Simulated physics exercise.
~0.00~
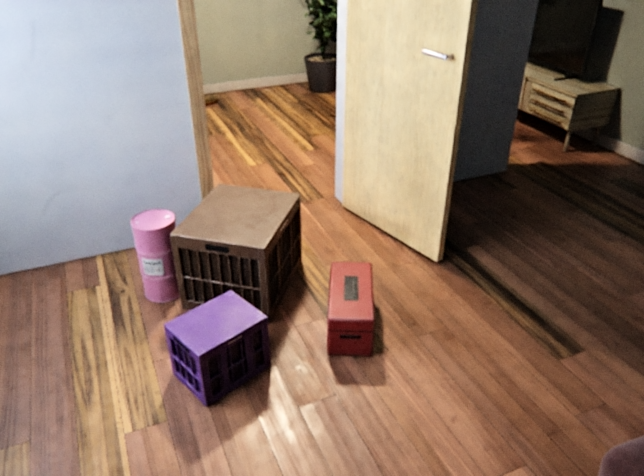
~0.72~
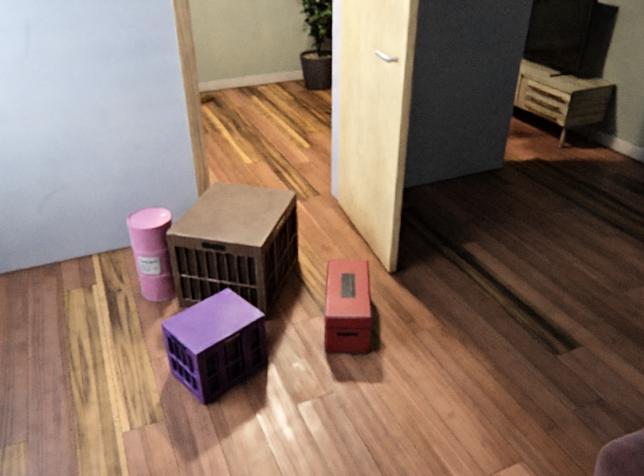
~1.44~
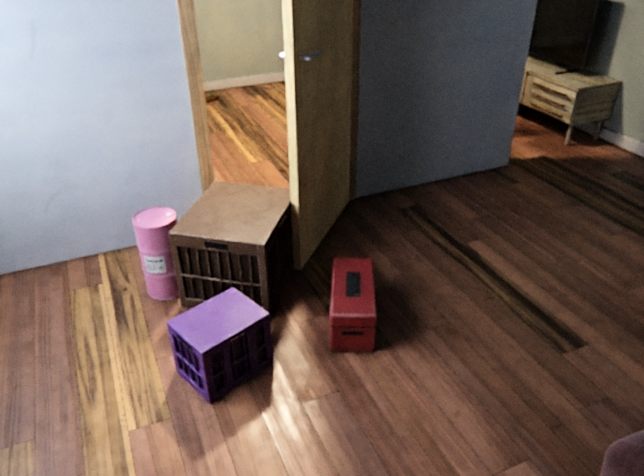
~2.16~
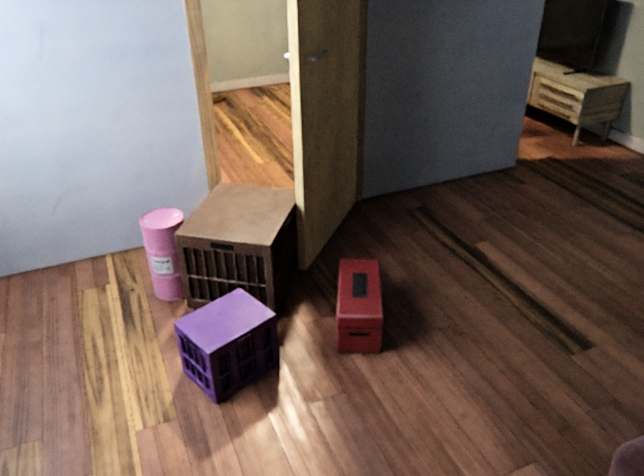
The clip opens on a pale wooden door standing wide open in a blue-grey wall, with a pink canister, a brown crate, a smaller purple crate and a red toolbox on the wooden floor in front of the doorway. The door then begins to swing left towards the frame, with no hand in sight. It sweeps on past the toolbox, covering more of the opening, until its edge is up beside the brown crate. There it stops, still partly open, and swings no further. The crates, canister and toolbox all remain where they began.
